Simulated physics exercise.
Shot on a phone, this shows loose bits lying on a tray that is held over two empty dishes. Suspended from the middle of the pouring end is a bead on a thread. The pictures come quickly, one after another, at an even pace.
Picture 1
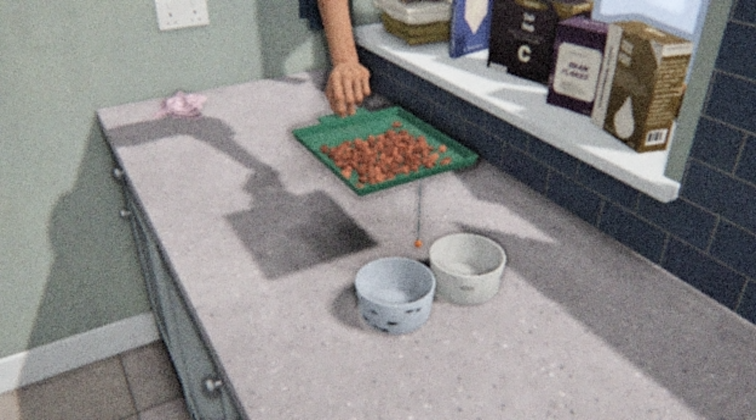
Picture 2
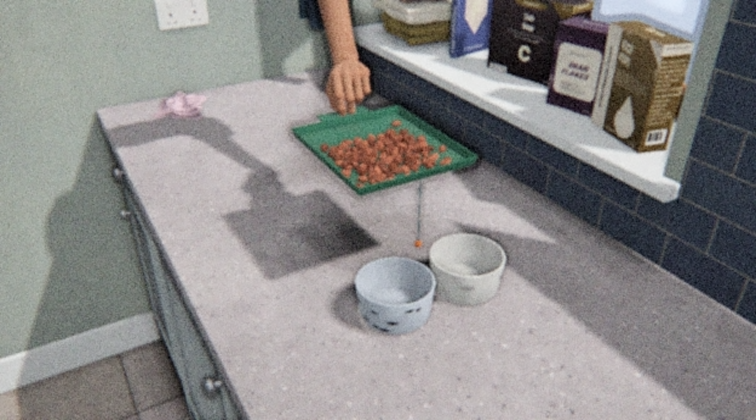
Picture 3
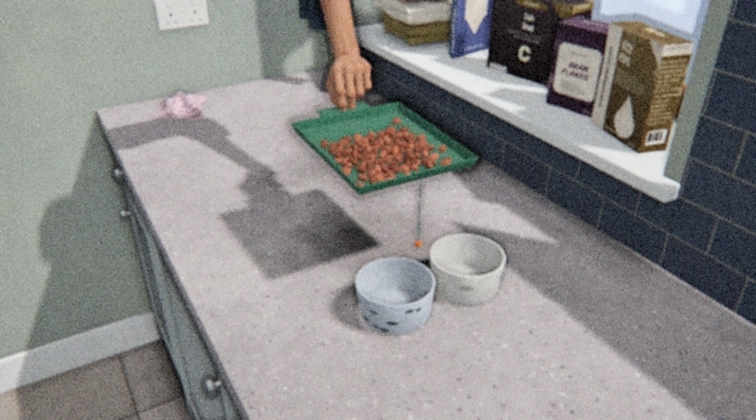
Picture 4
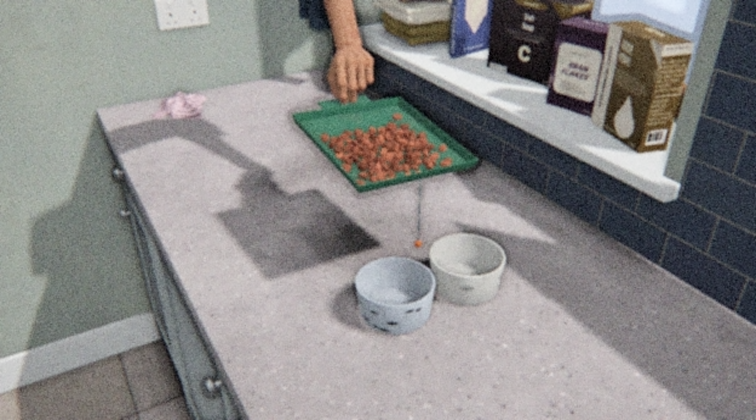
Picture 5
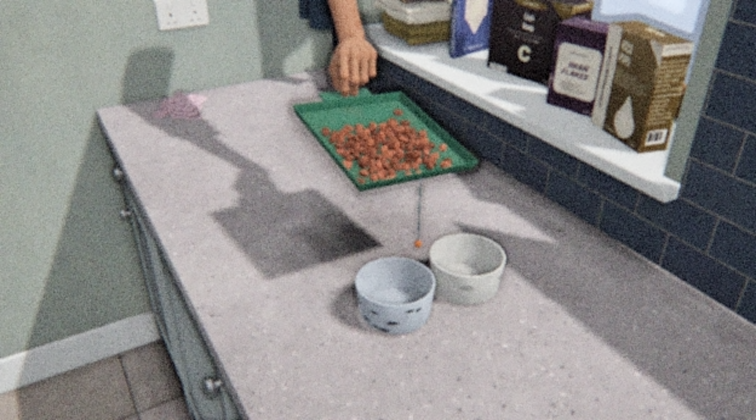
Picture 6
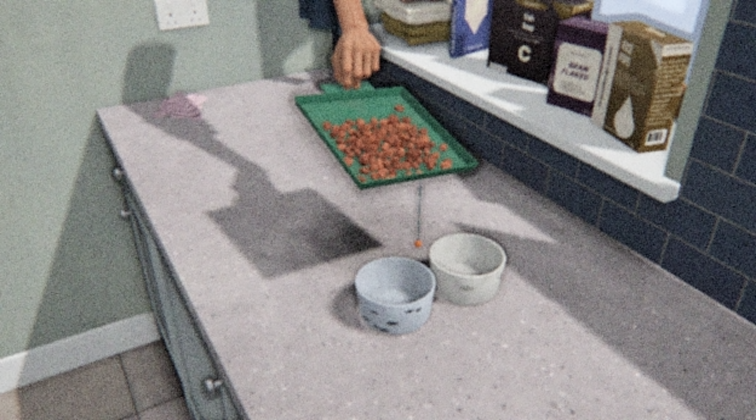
A hand holding a green tray of reddish bits above two empty bowls on a counter, tilting it slightly to the right.
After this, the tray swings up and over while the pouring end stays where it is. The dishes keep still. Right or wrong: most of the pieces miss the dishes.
Wrong.
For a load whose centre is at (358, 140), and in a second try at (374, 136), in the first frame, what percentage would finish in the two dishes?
The first start gives 70 percent and the second 70 percent.
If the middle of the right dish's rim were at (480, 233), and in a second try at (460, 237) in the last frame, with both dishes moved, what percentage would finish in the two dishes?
First placement: Some 60 %; second placement: Some 70 %.
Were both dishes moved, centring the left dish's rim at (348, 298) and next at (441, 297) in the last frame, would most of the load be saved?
Shy of half, then shy of half.
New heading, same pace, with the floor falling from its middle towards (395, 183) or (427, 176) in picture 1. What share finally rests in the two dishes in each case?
90 % then 80 %, roughly.
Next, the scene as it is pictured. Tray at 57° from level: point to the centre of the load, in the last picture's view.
(420, 143).
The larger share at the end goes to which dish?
Of the two, the right-side one is the fuller.
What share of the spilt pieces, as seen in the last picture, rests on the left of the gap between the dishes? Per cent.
That comes to about 10 per cent of the pieces.
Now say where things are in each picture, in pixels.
In the first picture, corners of the pouring end (359, 187) and (474, 155), level; middle of the load (388, 152), bits of crushed brick; left dish (416, 316); right dish (489, 287); bead on its thread (418, 244).
In the second picture, corners of the pouring end (359, 187) and (474, 156), level; middle of the load (388, 152).
In the third picture, corners of the pouring end (360, 186) and (474, 157), tipped barely, lowest at the right corner; middle of the load (388, 150).
In the fourth picture, corners of the pouring end (360, 184) and (475, 159), tipped a little, lowest at the right corner; middle of the load (389, 147).
In the fifth picture, corners of the pouring end (361, 183) and (475, 161), tipped a little, lowest at the right corner; middle of the load (390, 144).
In the sixth picture, corners of the pouring end (362, 181) and (475, 162), tipped a little, lowest at the right corner; middle of the load (391, 142); left dish (416, 316); right dish (489, 287).
Just after the last frame, tray tipped steeply; every one on the tray.
A moment on, tray tipped right over; roughly a quarter on the tray; just a few in the left dish; roughly a third in the right dish; about a tenth outside both; roughly a quarter in the air.
Further on, tray tipped past a quarter turn; just a few in the left dish; roughly two thirds in the right dish; roughly a quarter outside both.
When it is over, tray tipped past a quarter turn; just a few in the left dish; roughly two thirds in the right dish; roughly a quarter outside both.
